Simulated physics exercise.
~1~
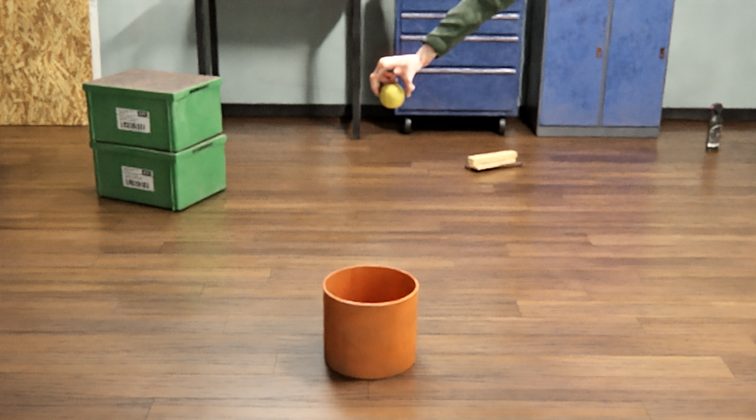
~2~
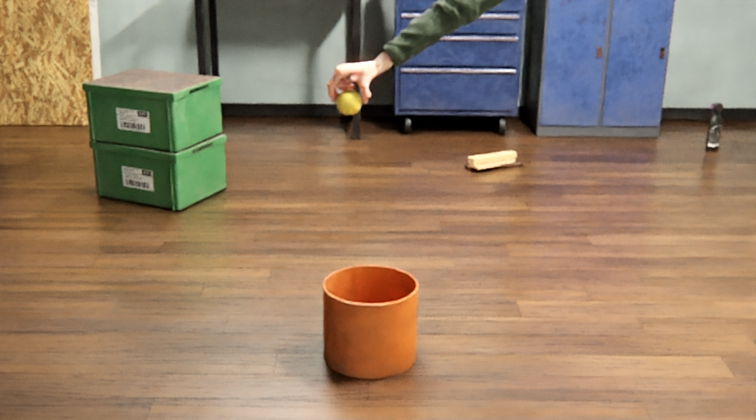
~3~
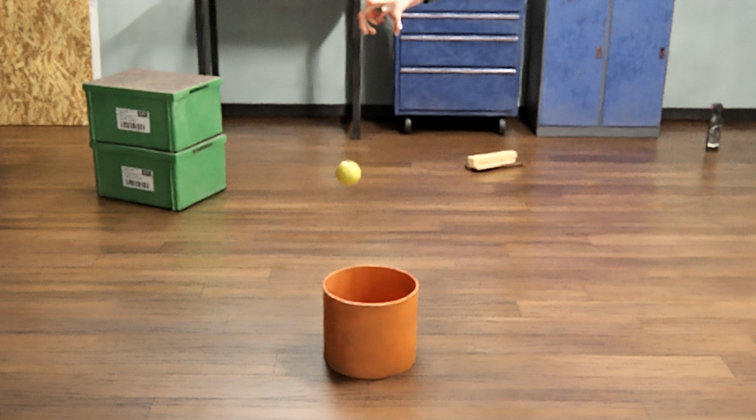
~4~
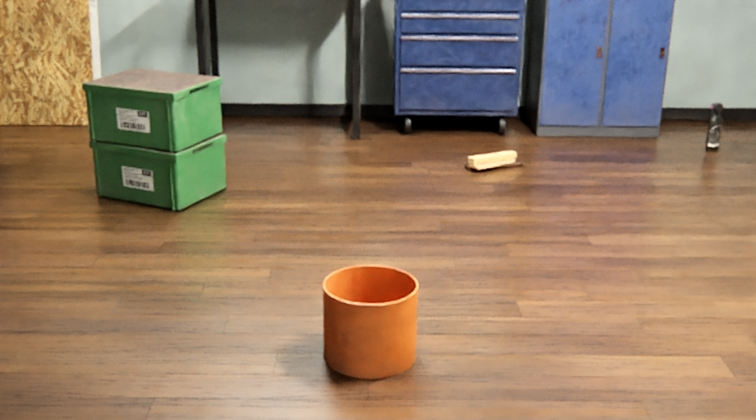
In a workshop, a hand moving a yellow apple left and releasing it, the apple falling into an orange bucket below.
